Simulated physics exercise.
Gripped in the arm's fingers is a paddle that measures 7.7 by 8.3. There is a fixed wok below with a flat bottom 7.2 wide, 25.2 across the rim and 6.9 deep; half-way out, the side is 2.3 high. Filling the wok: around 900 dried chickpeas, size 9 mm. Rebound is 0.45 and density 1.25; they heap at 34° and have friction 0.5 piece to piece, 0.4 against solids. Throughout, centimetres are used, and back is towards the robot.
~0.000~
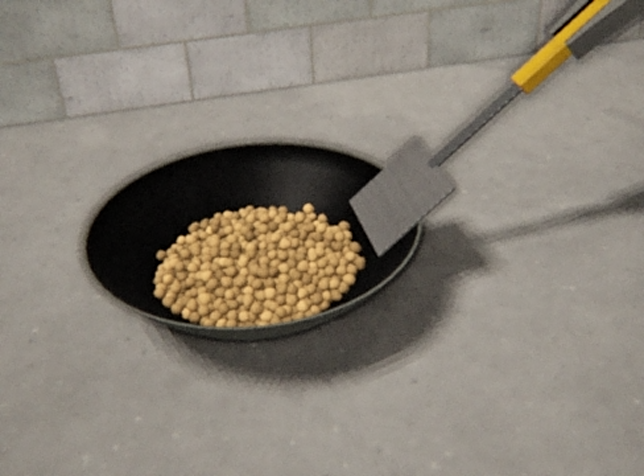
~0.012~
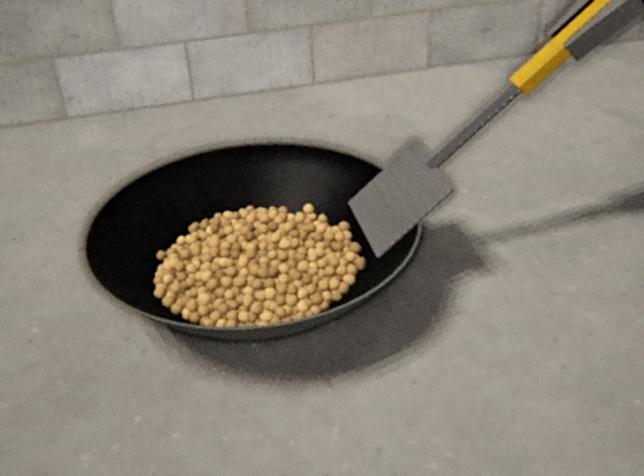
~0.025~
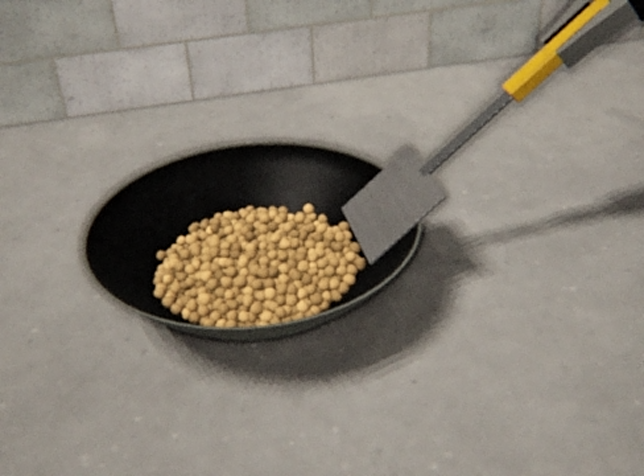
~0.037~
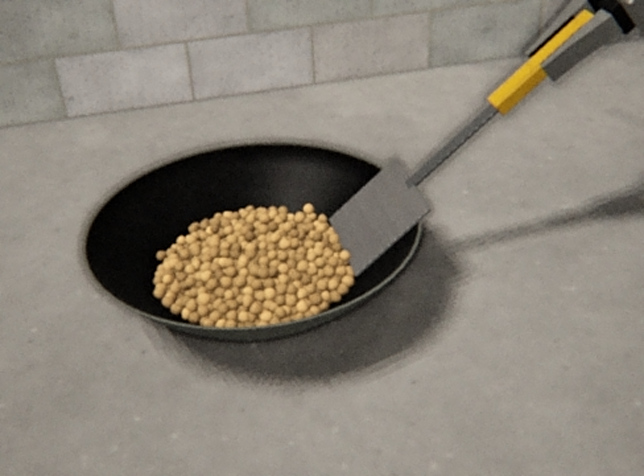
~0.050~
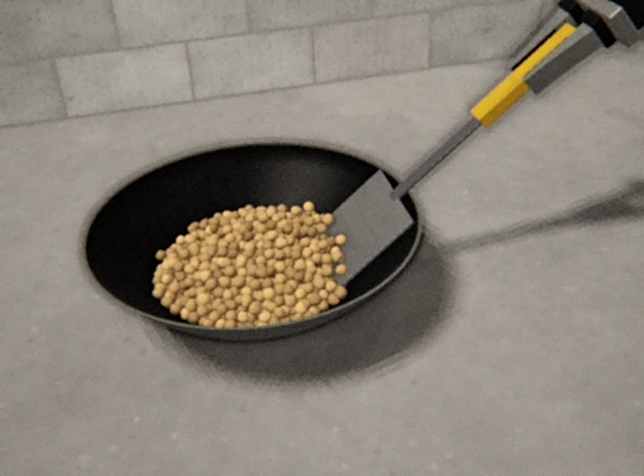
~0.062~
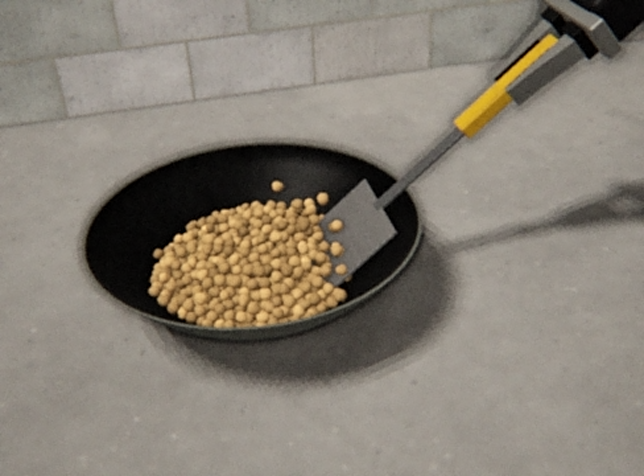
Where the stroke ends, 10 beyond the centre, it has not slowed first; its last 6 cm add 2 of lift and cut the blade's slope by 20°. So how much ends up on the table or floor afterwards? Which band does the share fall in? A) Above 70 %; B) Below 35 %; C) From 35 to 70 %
Answer: C.
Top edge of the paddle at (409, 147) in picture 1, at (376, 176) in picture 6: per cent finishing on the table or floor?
Close to 45 in a hundred.
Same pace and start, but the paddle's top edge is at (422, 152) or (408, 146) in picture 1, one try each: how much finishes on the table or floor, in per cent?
About 50% and 50%.
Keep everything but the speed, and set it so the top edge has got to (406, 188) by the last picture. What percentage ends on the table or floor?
My guess is around 40 percent.
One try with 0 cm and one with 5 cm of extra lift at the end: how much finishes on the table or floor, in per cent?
You'd get some 50 per cent with the first setting and some 45 per cent with the second.
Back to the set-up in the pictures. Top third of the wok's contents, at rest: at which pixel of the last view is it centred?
Around (178, 268).
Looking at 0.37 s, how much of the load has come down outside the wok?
Some 10 per cent.
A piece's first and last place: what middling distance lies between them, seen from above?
Roughly 8 centimetres.
After 0.11 s, sloping 40°, highest piece 16 above the table; 897 in the wok, 3 on the blade or in flight.
After 0.15 s, sloping 35°, highest piece 22 above the table; 896 in the wok, 4 on the blade or in flight.
After 0.37 s, sloping 20°, highest piece 20 above the table; 478 in the wok, 80 on the table or floor, 342 on the blade or in flight.
After 1.42 s, sloping 20°, highest piece 6 above the table; 478 in the wok, 422 on the table or floor.
In the end, 478 in the wok, 422 on the table or floor. That is 47 % on the table or floor.
